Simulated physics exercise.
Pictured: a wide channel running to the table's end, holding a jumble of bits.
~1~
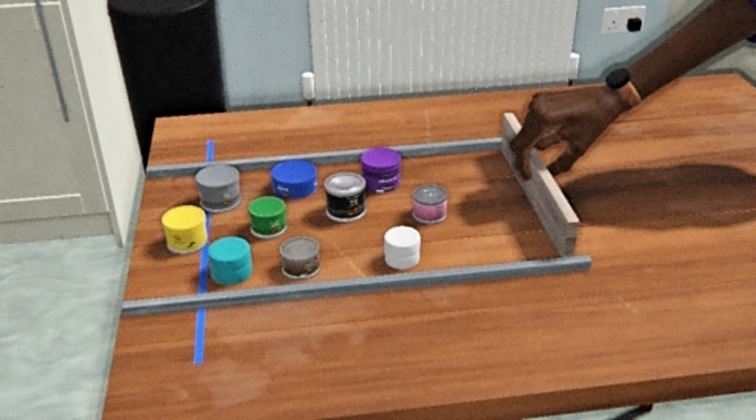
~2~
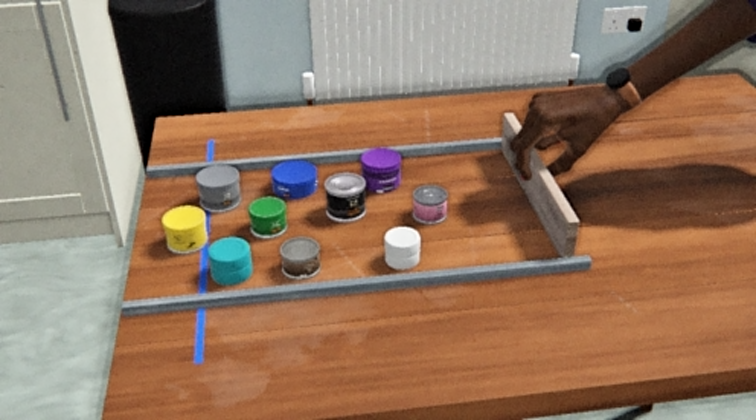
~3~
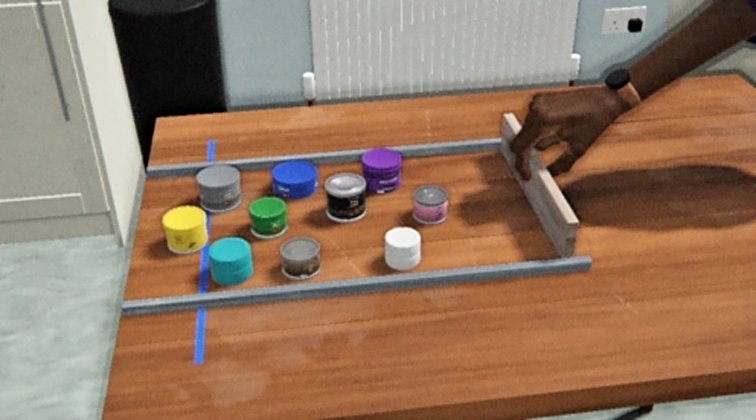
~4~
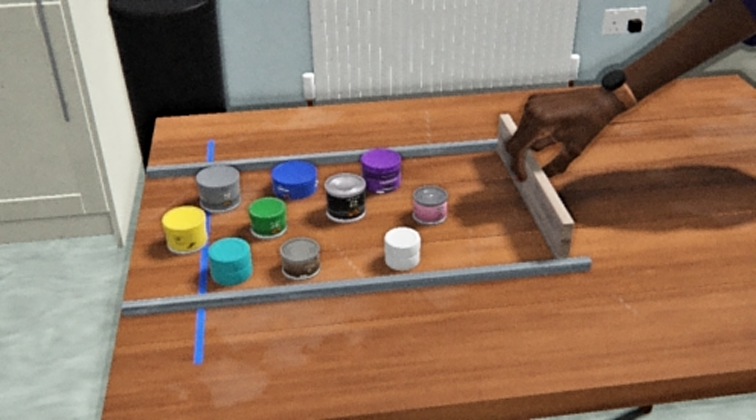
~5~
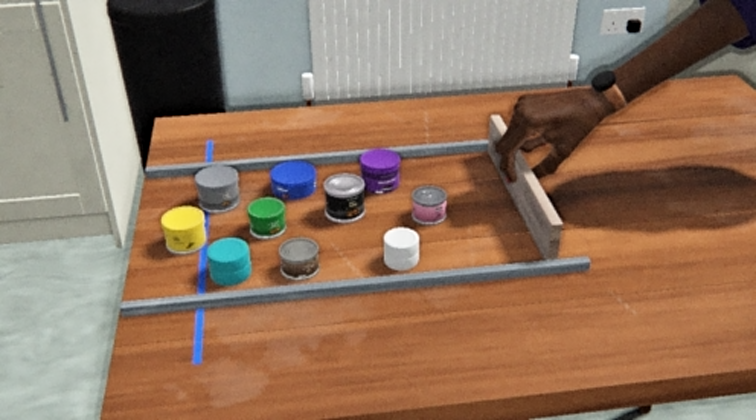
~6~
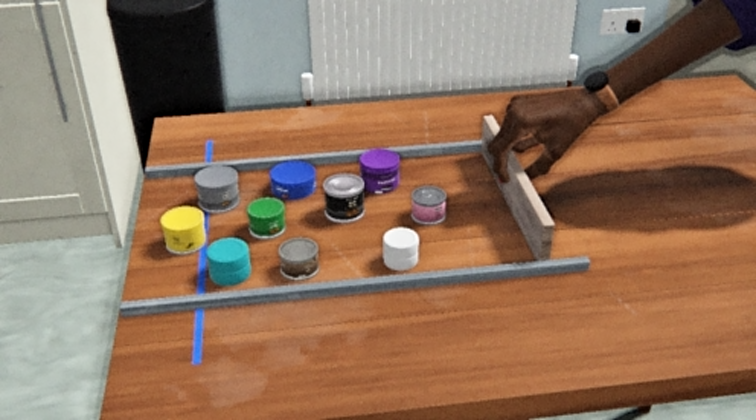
A wooden board held upright by a person's hand stays nearly still at first, then slides slightly left between two grey strips on a table, while the ten small pots in front of it, near blue tape, remain in place.
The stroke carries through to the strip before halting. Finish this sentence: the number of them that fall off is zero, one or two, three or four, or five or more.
The number of them that fall off is one or two.
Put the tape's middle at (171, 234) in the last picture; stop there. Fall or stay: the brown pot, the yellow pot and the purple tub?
In order, the brown pot goes off the edge, then the yellow pot goes off the edge, then the purple tub keeps its spot.
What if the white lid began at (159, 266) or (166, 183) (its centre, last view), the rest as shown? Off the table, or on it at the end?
Taking them in order, it drops away and then it drops away.
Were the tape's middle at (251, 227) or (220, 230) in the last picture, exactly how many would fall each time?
Floor count: 0; 0.
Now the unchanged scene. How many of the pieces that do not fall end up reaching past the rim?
2 overhanging.
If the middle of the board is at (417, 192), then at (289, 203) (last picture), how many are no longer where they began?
That makes 1 at the first spot and 9 at the second.
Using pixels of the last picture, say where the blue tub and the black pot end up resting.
First: About (152, 182); second: About (183, 208).
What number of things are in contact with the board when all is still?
It adds up to 4.
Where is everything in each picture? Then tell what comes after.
The first picture shows yellow pot (186, 230); grey pot (219, 189); turquoise lid (230, 261); board (535, 181); tape (206, 231).
The second picture shows grey pot (219, 189); white lid (402, 249).
The third picture shows turquoise lid (231, 261); pink pot (430, 205).
The fourth picture shows yellow pot (186, 231); board (530, 182).
The fifth picture shows grey pot (218, 189); brown pot (300, 259).
The sixth picture shows yellow pot (184, 231); grey pot (218, 189); turquoise lid (229, 262); board (514, 184); tape (204, 231).
Early on, none off yet; yellow pot at rest near (184, 231); grey pot at rest near (218, 189); turquoise lid at rest near (229, 262).
A while later, none off yet; yellow pot travelled a little near (166, 234); grey pot travelled about its own width near (194, 197); turquoise lid travelled well along near (160, 263).
Finally, the number that fall off is one or two; lost, turquoise lid and yellow pot.
